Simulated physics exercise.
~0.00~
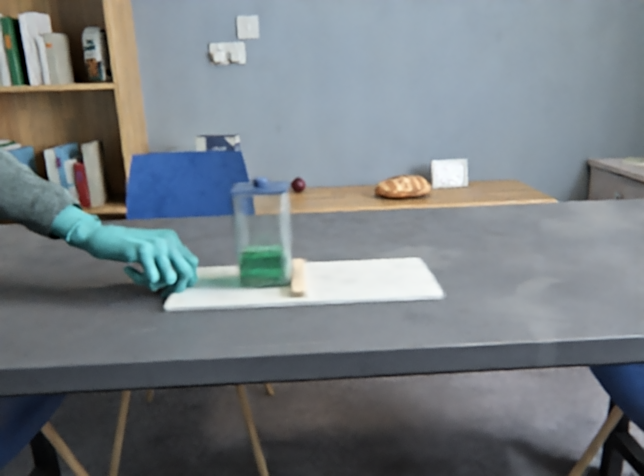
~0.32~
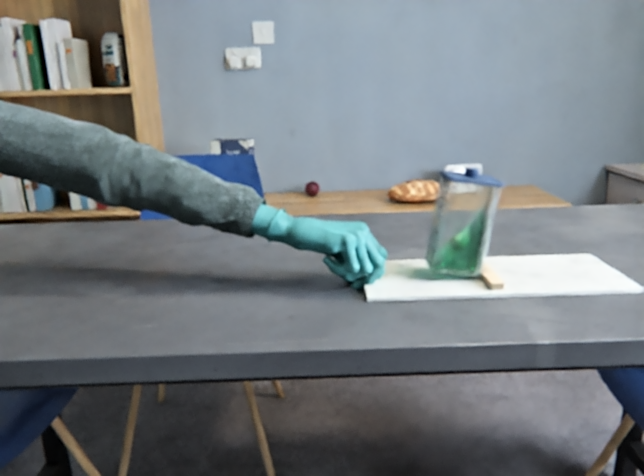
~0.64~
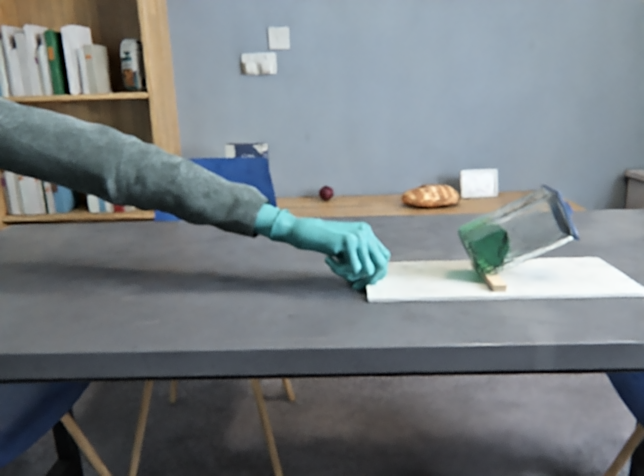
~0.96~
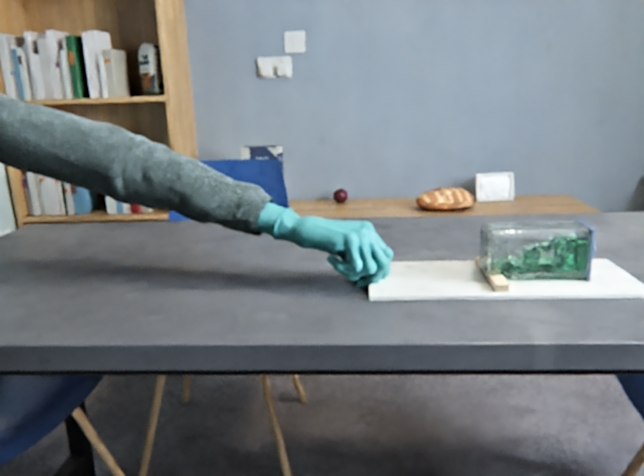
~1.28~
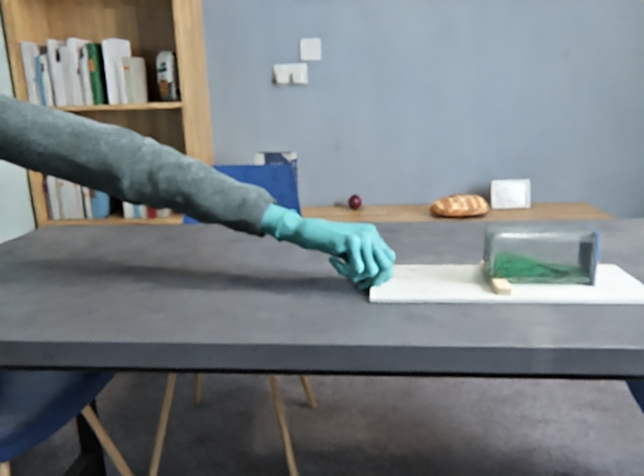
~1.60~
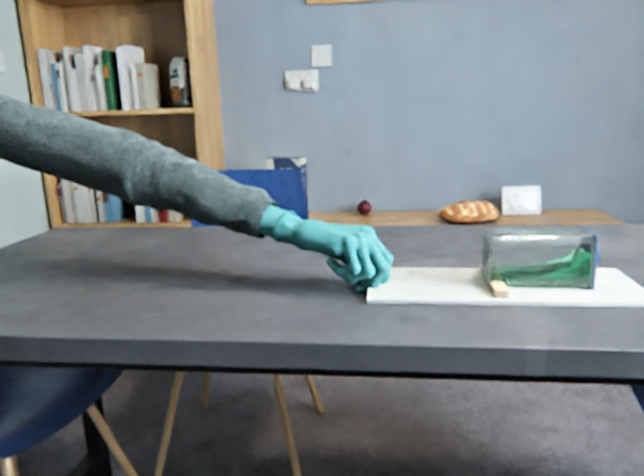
On a dark grey table, a teal-gloved hand pushed a white board to the right with a square bottle of green liquid on it, and when the board stopped, the bottle tipped over a low wooden strip and ended up lying on its side.
